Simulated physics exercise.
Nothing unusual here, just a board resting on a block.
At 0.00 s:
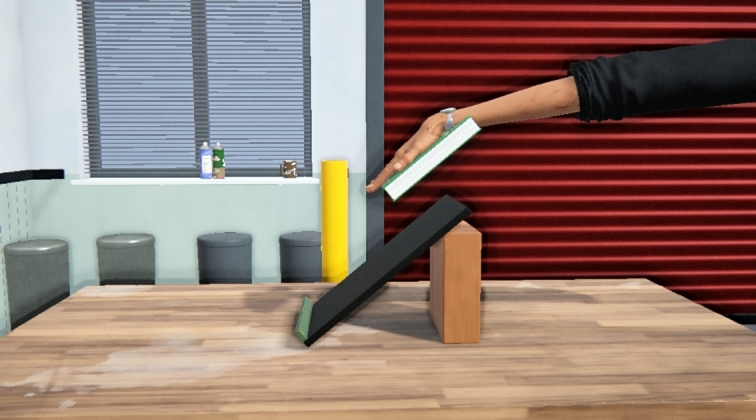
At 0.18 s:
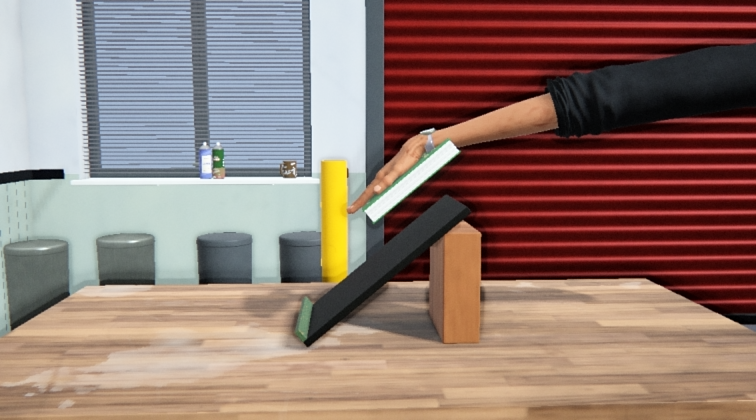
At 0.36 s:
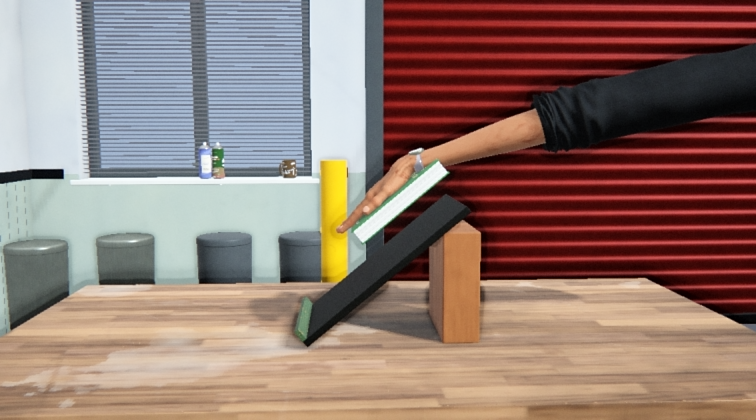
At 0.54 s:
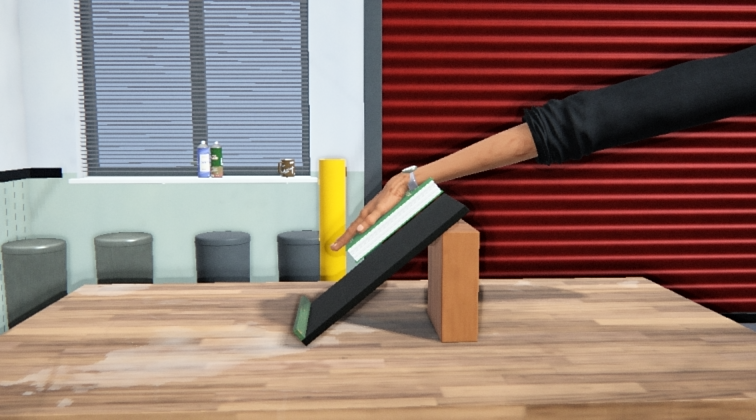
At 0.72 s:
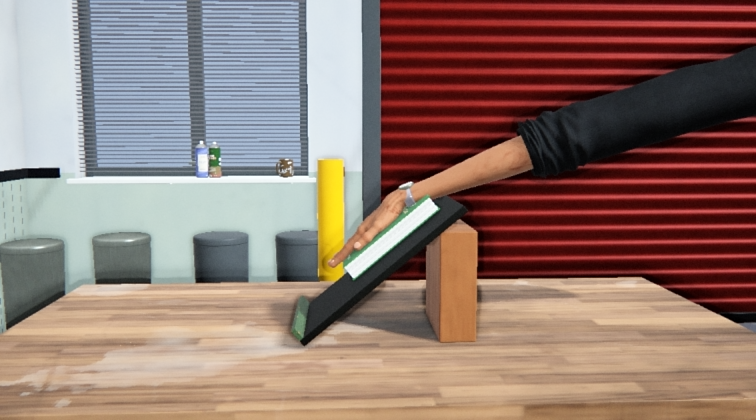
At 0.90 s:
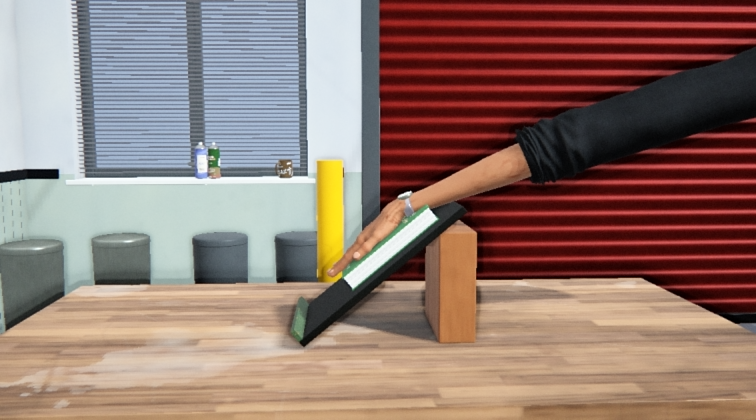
In this clip, a hand lowers a green book with white page edges down and slightly left onto a black board that slopes against a wooden block on a table, and the hand stays on top of it.
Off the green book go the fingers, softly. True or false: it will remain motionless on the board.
False.
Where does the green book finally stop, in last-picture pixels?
Near (342, 280).
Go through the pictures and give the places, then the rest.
In the first picture, on its way; green book (427, 157).
In the second picture, on its way; green book (408, 179).
In the third picture, on its way; green book (397, 198).
In the fourth picture, on its way; green book (391, 216).
In the fifth picture, on its way; green book (388, 232).
In the sixth picture, in place under the hand; green book (388, 242).
Around 1.20 s, green book displaced a little near (376, 252).
Around 1.30 s, green book displaced a little near (360, 265).
Around 1.40 s, green book displaced a little near (341, 280).
Finally (1.9 s), moved from the start, green book. Final places as the last picture's camera would see them, green book near (341, 280). The green book runs down the board.
